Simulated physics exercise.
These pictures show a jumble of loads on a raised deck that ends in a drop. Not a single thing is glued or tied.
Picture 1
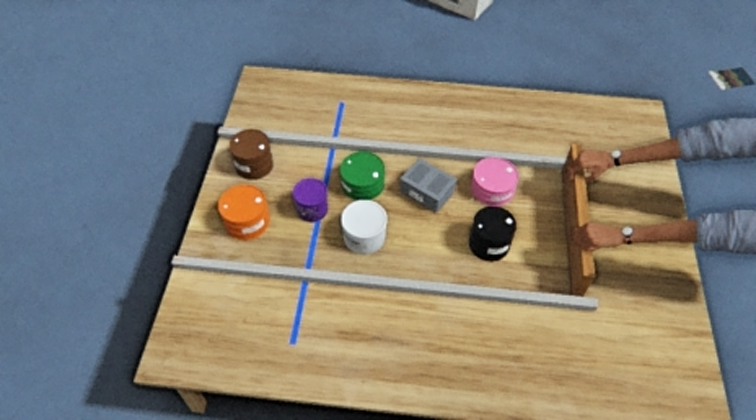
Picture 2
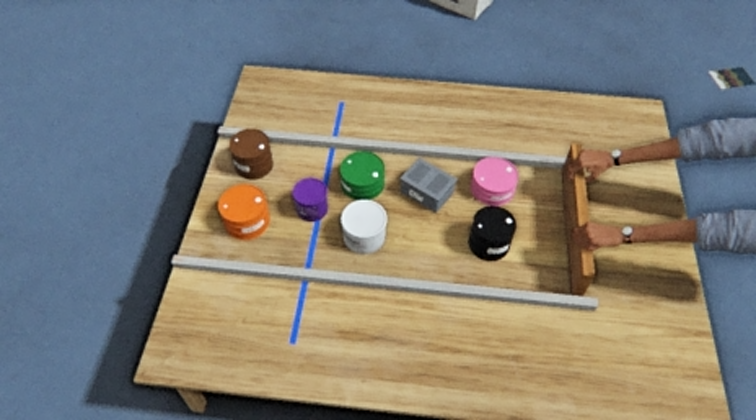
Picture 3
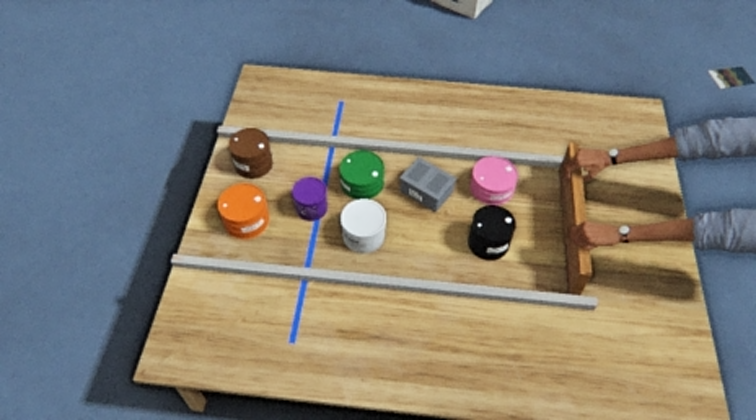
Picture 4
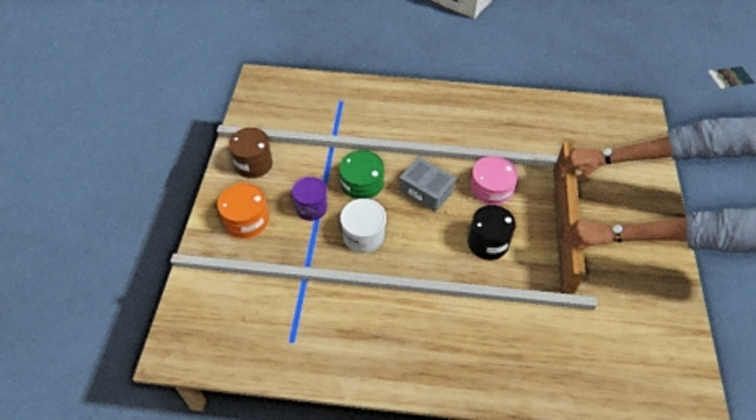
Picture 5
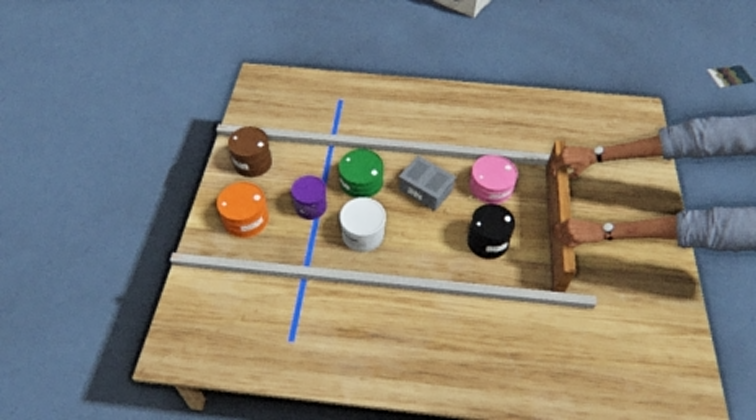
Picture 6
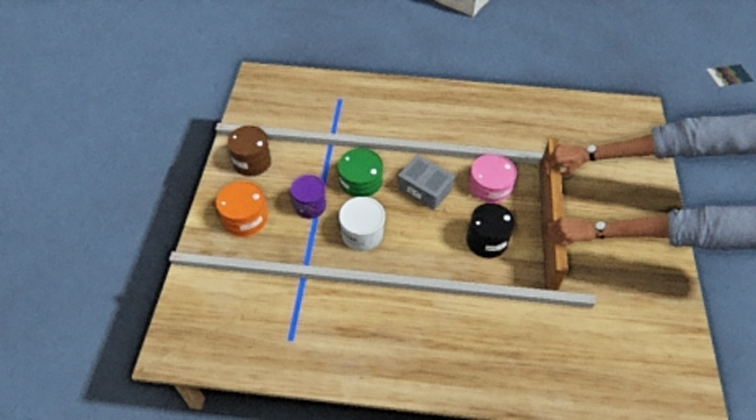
At first, two hands hold a wooden plank upright at the right end of two pale rails on a table, with colourful canisters, a grey tote and a blue tape line to its left. The hands then slide the plank slowly a short way left, while the canisters and tote stay still.
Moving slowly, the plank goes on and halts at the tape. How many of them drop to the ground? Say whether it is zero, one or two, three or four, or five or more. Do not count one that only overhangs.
It is zero.
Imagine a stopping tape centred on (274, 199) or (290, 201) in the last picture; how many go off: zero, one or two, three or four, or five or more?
In order: Either one or two and just one or two.
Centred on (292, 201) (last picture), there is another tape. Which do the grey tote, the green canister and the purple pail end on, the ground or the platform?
Going one by one, the grey tote is still up, the green canister is still up, the purple pail is still up.
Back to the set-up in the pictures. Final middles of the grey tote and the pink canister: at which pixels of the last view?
(288, 179) and (306, 152), roughly.
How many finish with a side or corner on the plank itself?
2 of them.
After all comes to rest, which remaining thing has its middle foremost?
That one's the brown canister.
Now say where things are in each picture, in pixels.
In the first frame, brown canister (252, 155); orange canister (245, 212); purple pail (311, 201); plank (577, 218); tape (321, 207).
In the second frame, orange canister (245, 212); white pail (364, 227).
In the third frame, purple pail (311, 200); green canister (362, 175).
In the fourth frame, brown canister (251, 153); plank (568, 216).
In the fifth frame, orange canister (243, 210); grey tote (427, 184).
In the sixth frame, brown canister (250, 151); orange canister (243, 209); purple pail (309, 197); plank (552, 213); tape (319, 203).
Early on, none off yet; brown canister at rest near (250, 151); orange canister at rest near (243, 209); purple pail at rest near (309, 197).
A while later, none off yet; brown canister at rest near (250, 151); orange canister at rest near (243, 209); purple pail travelled a little near (297, 201).
Finally, the number that fall off is zero.
